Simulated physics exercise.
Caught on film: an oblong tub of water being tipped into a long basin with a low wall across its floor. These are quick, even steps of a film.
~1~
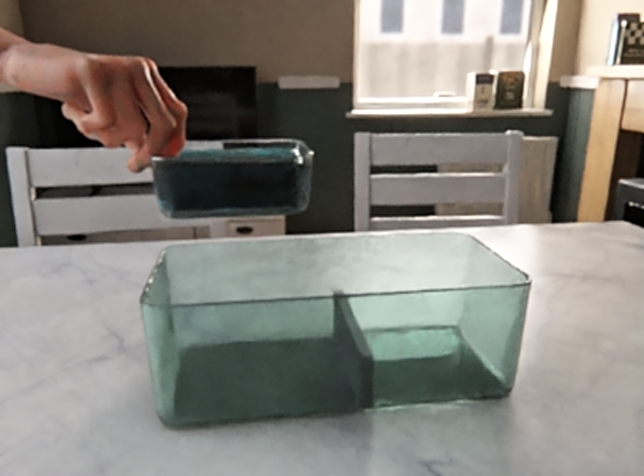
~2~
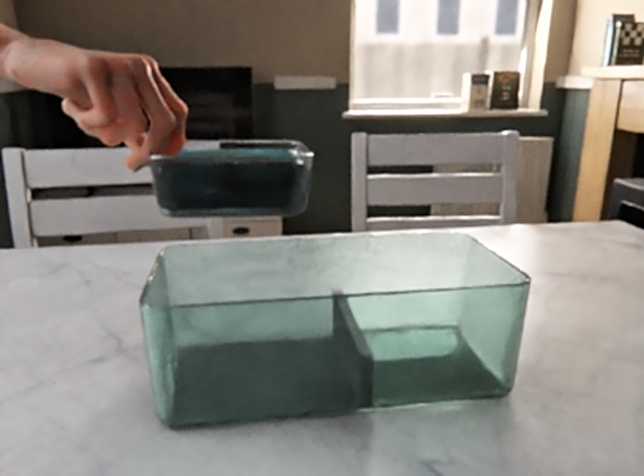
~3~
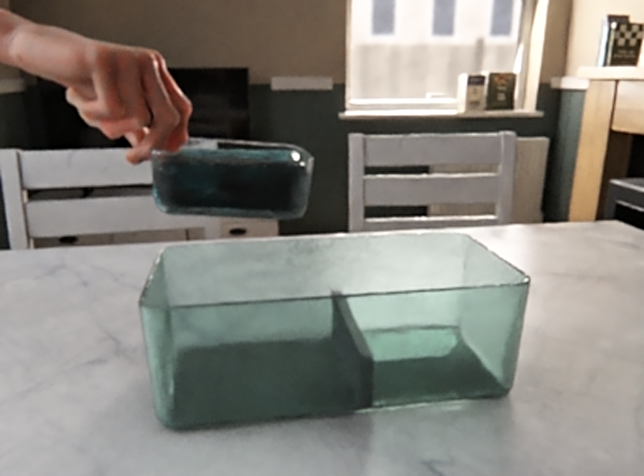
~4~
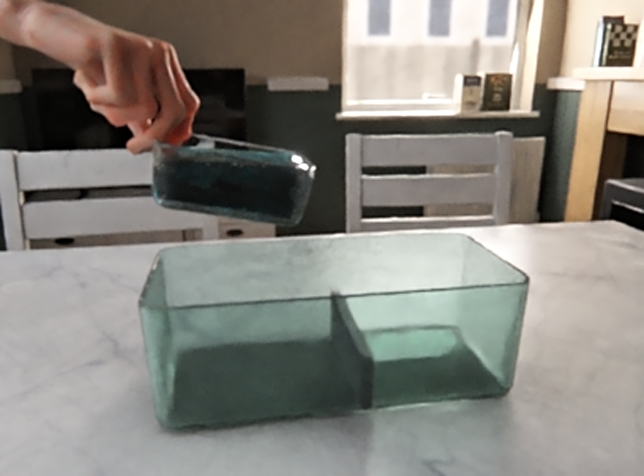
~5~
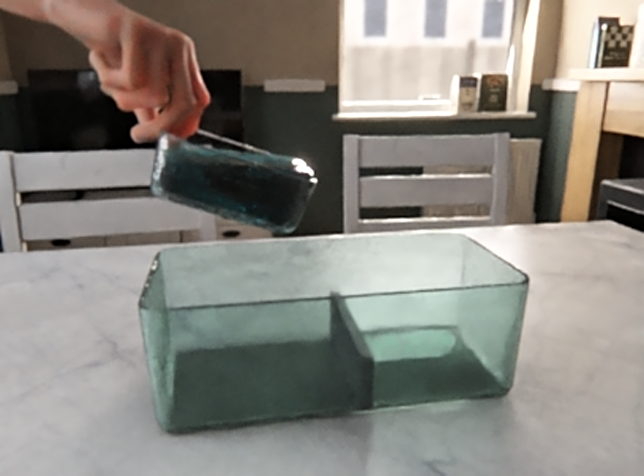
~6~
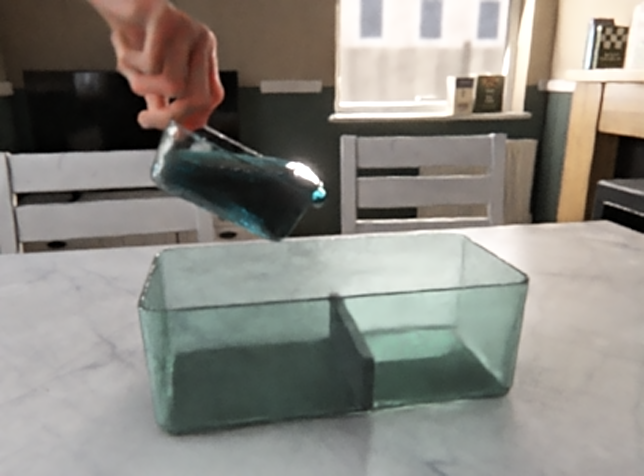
At the start, a hand holds a small, dark teal tub of liquid almost level above a long, pale green basin with a low dividing wall, on a marbled table. The hand shifts slightly right and steadily tilts the tub, lowering its right end until a little bright blue shows at that edge.
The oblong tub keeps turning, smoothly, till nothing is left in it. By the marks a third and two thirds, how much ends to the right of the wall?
It comes to between a third and two thirds.
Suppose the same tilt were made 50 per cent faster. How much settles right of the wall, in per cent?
Close to 40 per cent.
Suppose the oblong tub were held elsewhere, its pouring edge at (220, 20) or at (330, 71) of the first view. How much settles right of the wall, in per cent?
Roughly 0 per cent, and 85 per cent.
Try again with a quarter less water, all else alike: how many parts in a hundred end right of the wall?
Near 40 %.
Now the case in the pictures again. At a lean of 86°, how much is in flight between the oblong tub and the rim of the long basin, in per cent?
Some 20 per cent.
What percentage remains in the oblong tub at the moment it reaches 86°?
It comes to 10 per cent or so.
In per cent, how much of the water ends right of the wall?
About 60 per cent.
A moment on, the oblong tub is tipped on its side and 11 per cent is still to pour, 21 is left of the wall and 49 right of it.
Next, the oblong tub is tipped on its side and 3 per cent is still to pour, 36 is left of the wall and 60 right of it.
Then the oblong tub is tipped on its side and 0 per cent is still to pour, 40 is left of the wall and 60 right of it.
Later the oblong tub is tipped on its side and 0 per cent is still to pour, 40 is left of the wall and 60 right of it.
At rest 40 per cent lies left of the wall, 60 right of it and 0 outside.
